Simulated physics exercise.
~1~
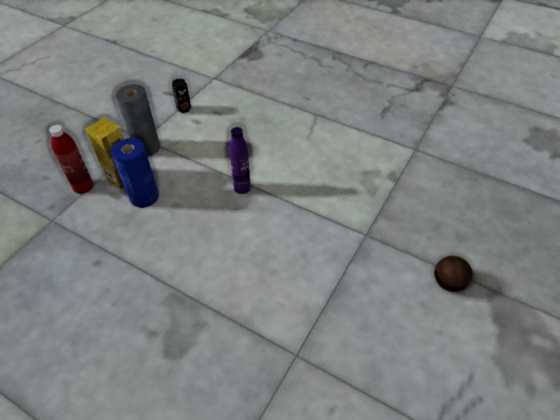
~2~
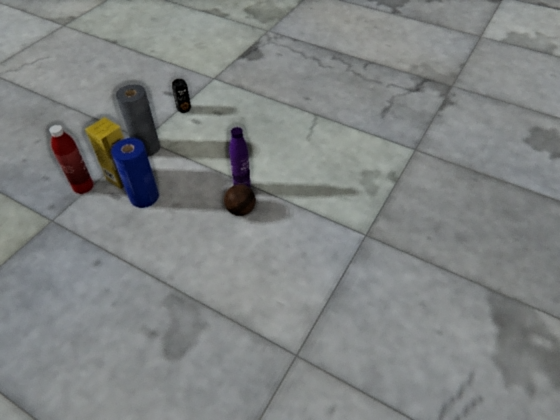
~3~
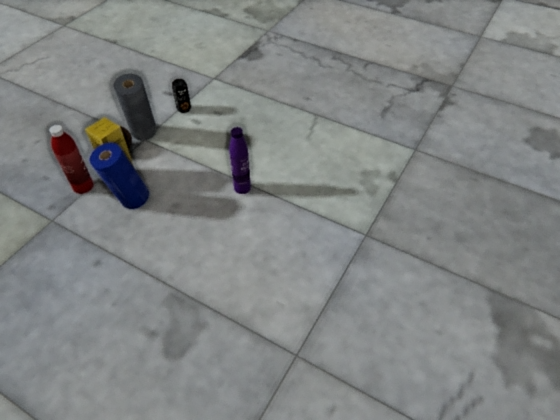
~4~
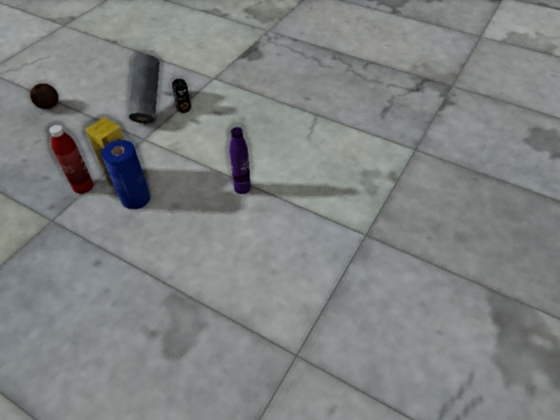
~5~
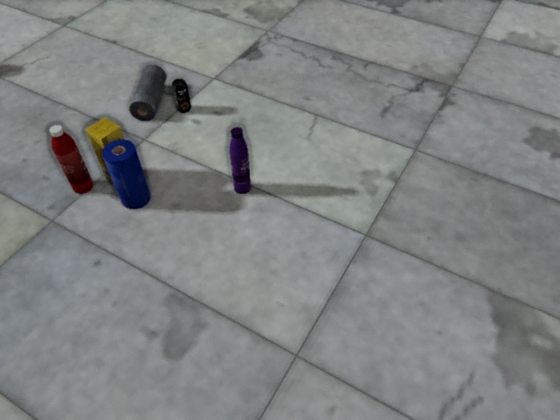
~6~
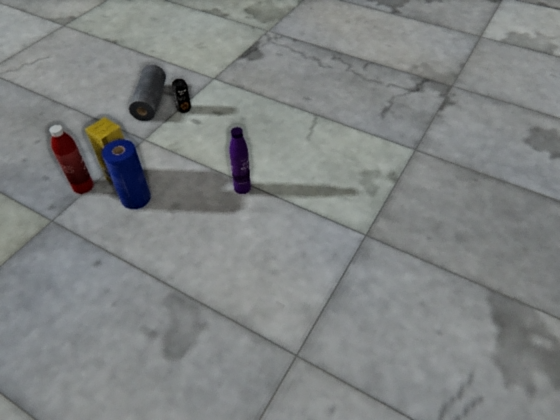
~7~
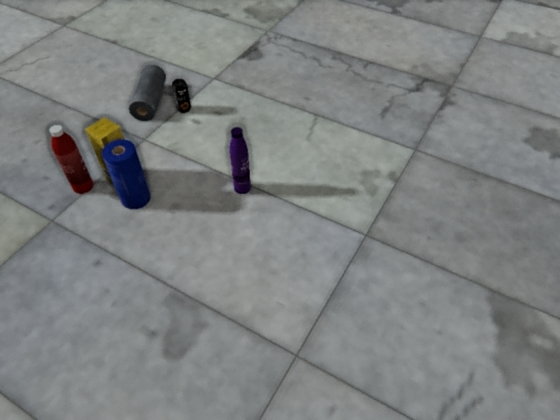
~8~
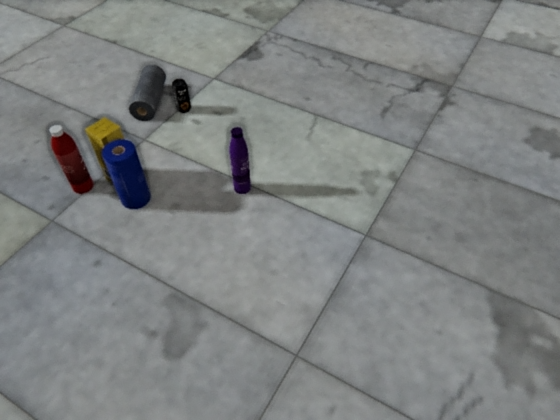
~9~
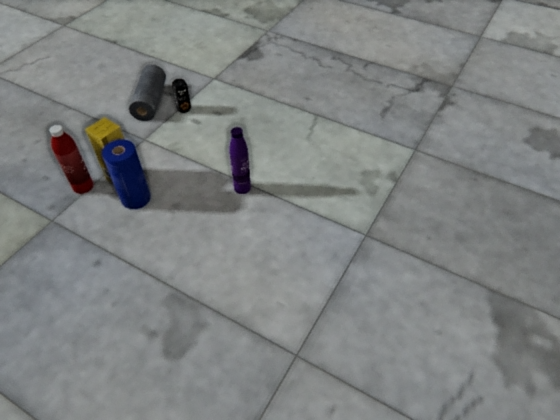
A brown ball rolls leftward from the right side of a floor of pale grey stone tiles, seen from above at an angle by a still camera. On the left stand a red bottle, a yellow carton, a blue roll and a grey roll, with a small black can behind and a purple bottle to their right. The ball passes close in front of the purple bottle, then reaches the group, where both rolls lean. It continues to the upper left and leaves view. The grey roll ends on its side near the can, while the blue roll, shifted slightly left, and everything else stay upright.
